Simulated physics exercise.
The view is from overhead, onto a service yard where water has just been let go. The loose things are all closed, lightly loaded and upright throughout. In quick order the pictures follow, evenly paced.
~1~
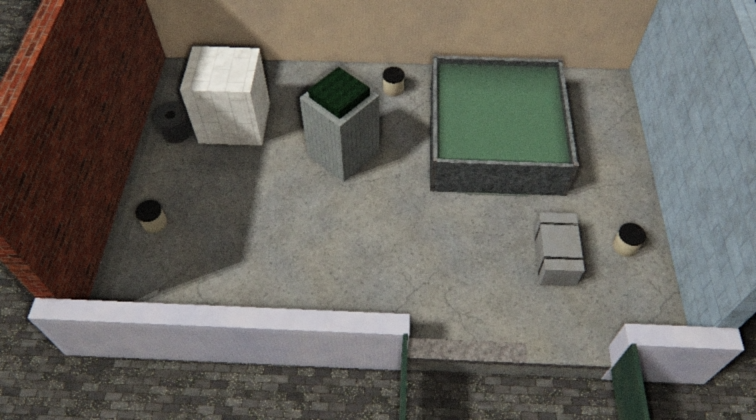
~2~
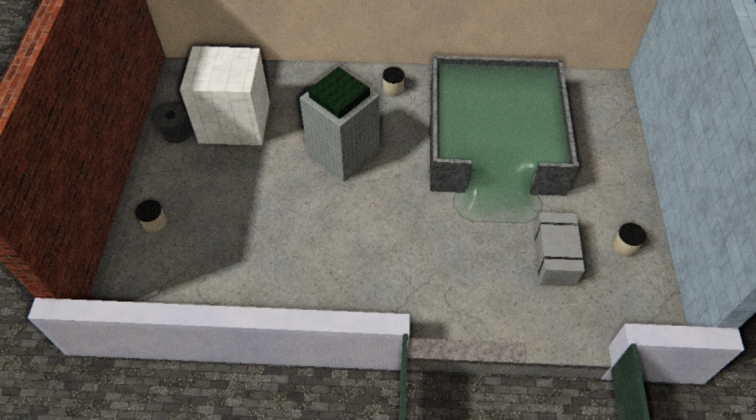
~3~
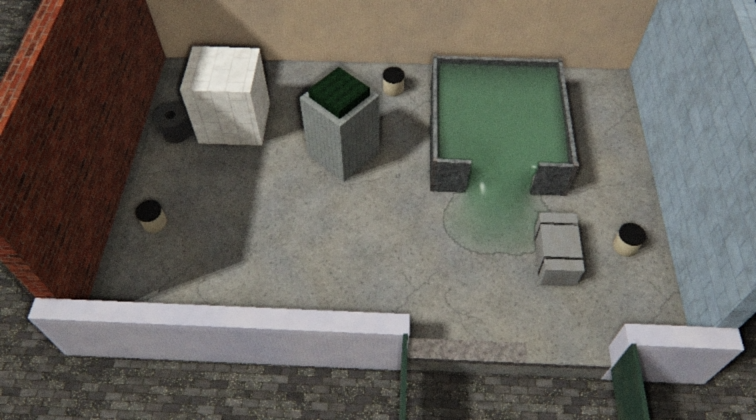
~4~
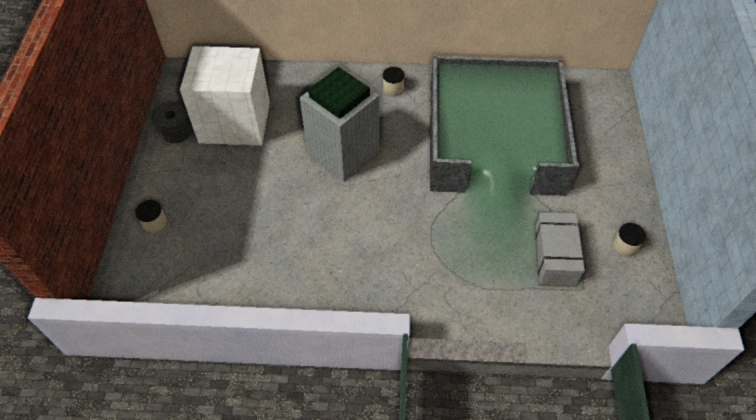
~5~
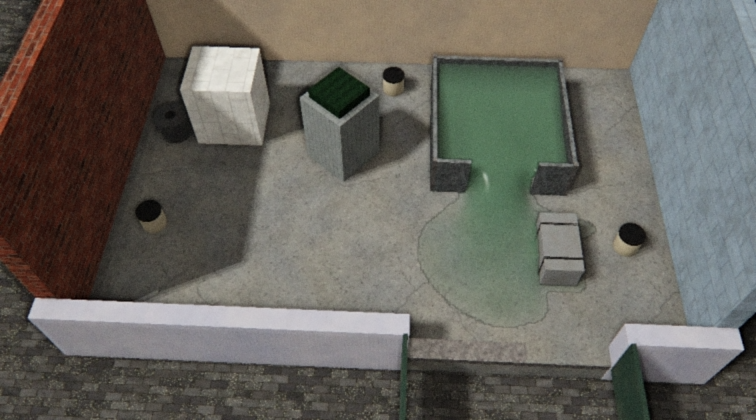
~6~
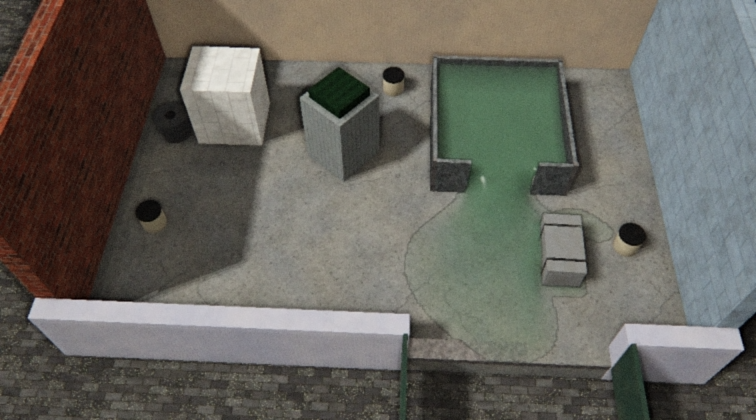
At the start, green water fills a walled tank at the back right of a yard holding boxes and small drums. The tank's front wall opens and water pours through the gap, spreading forward across the concrete and around a grey trunk, which shifts barely to the right while everything else stays put.
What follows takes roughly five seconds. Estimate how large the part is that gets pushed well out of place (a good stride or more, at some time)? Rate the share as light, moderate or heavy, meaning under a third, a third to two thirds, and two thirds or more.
Light.
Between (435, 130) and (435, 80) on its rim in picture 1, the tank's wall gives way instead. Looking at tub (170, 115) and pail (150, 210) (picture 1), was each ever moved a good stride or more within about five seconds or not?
Lab note - in sequence: Made it that far; made it that far.
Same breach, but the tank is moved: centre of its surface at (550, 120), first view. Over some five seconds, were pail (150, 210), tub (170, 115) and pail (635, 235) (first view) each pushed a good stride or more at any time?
One after the other: Less than that, no, moved that far.
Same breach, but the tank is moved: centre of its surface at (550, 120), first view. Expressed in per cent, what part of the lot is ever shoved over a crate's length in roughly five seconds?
I'd put it at around 40 per cent.
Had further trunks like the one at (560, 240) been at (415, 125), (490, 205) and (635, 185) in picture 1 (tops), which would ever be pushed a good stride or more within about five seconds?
Results - 1: Doesn't go far; 2: Ends up far away; 3: Doesn't go far.
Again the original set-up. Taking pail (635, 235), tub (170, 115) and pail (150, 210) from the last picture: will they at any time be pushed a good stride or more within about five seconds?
Here's how it goes one after another: Remained close, remained close and remained close.
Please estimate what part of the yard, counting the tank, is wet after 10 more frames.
Close to 35 per cent, tank included.
A moment on, 0 of 5 are well off their spots; 0 afloat.
Next, 1 of 5 are well off their spots; 0 afloat.
Later, 1 of 5 are well off their spots; 0 afloat.
In the end, 1 of 5 are well off their spots, and 1 have been at some point; 0 afloat.
